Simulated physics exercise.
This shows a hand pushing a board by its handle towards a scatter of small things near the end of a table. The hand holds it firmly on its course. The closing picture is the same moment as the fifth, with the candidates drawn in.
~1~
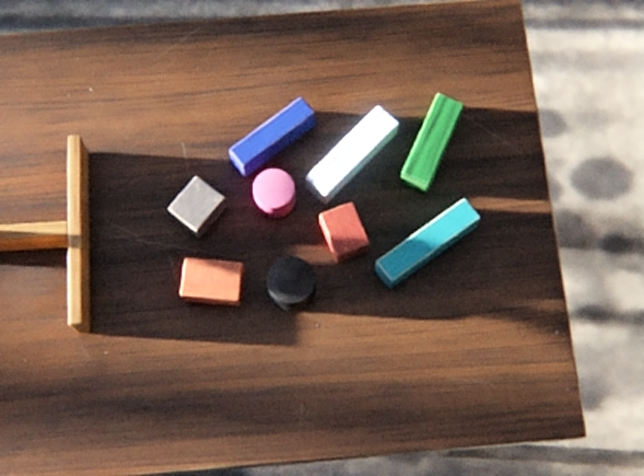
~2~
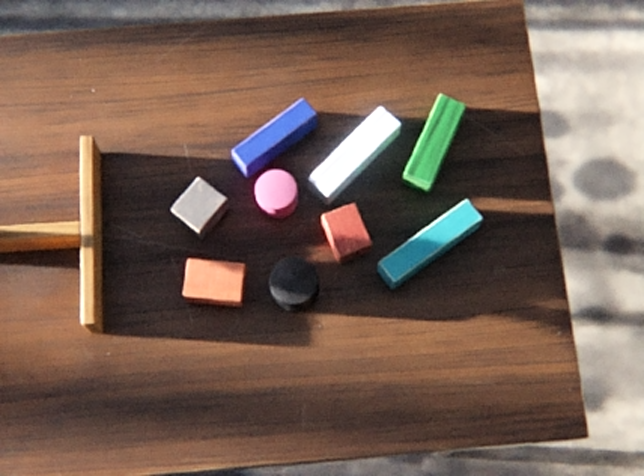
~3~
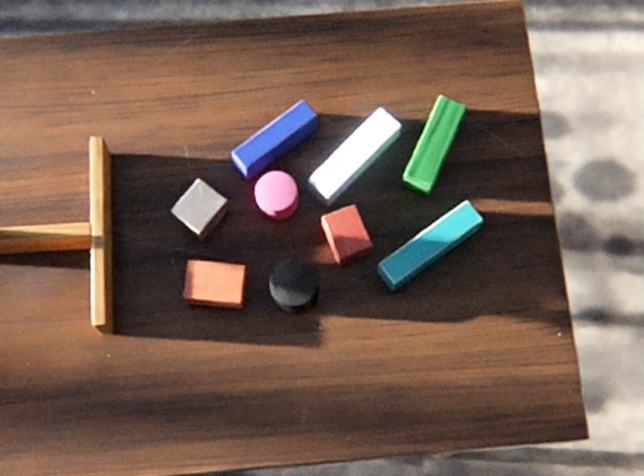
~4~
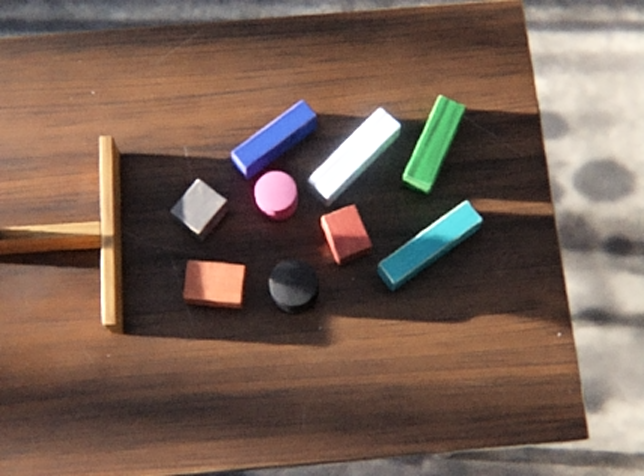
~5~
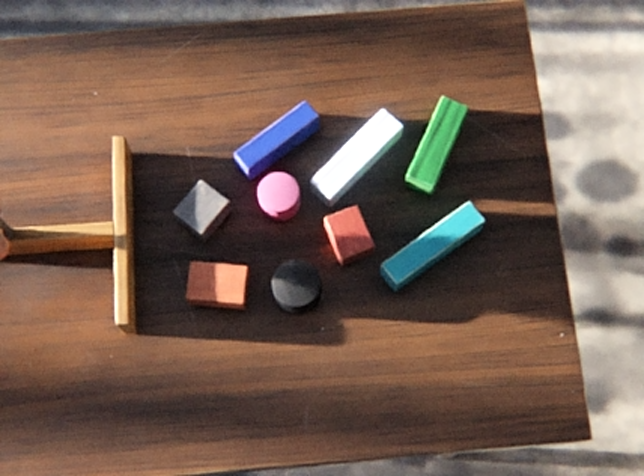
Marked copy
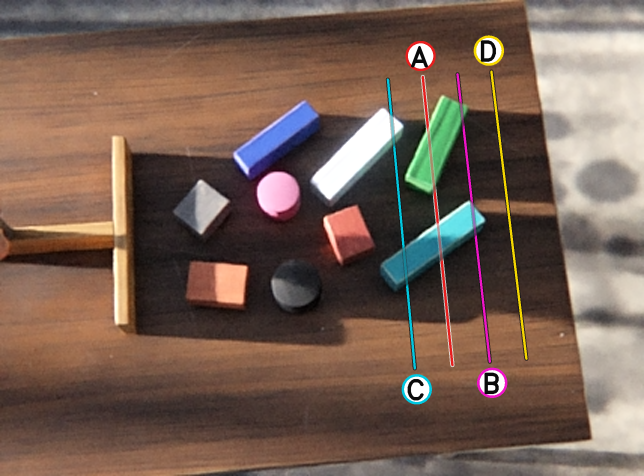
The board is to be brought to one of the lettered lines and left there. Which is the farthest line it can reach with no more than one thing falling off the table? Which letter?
At B, and not beyond.
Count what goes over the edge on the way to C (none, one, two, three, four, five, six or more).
By then, none.
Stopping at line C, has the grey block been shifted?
Yes.
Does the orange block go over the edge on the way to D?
By then, no.
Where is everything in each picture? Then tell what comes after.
In the first picture, turquoise stick (427, 244); orange block (213, 282); blue stick (273, 138).
In the second picture, board (87, 227); green stick (434, 144).
In the third picture, board (97, 228); white stick (354, 158).
In the fourth picture, board (108, 228); black tin (294, 286).
In the fifth picture, board (120, 228); turquoise stick (432, 247); orange block (218, 285); blue stick (277, 141).
On the copy, A at (437, 215); B at (473, 212); C at (401, 218); D at (508, 210).
On B. First, board (248, 217); blue stick (291, 138); black tin (341, 285).
Then, board (374, 207); turquoise stick (497, 231); green stick (467, 138).
Finally, board (473, 199); turquoise stick (560, 224); green stick (536, 100); none fallen.
By contrast, A is within the limit but short; C is within the limit but short; D drops three.
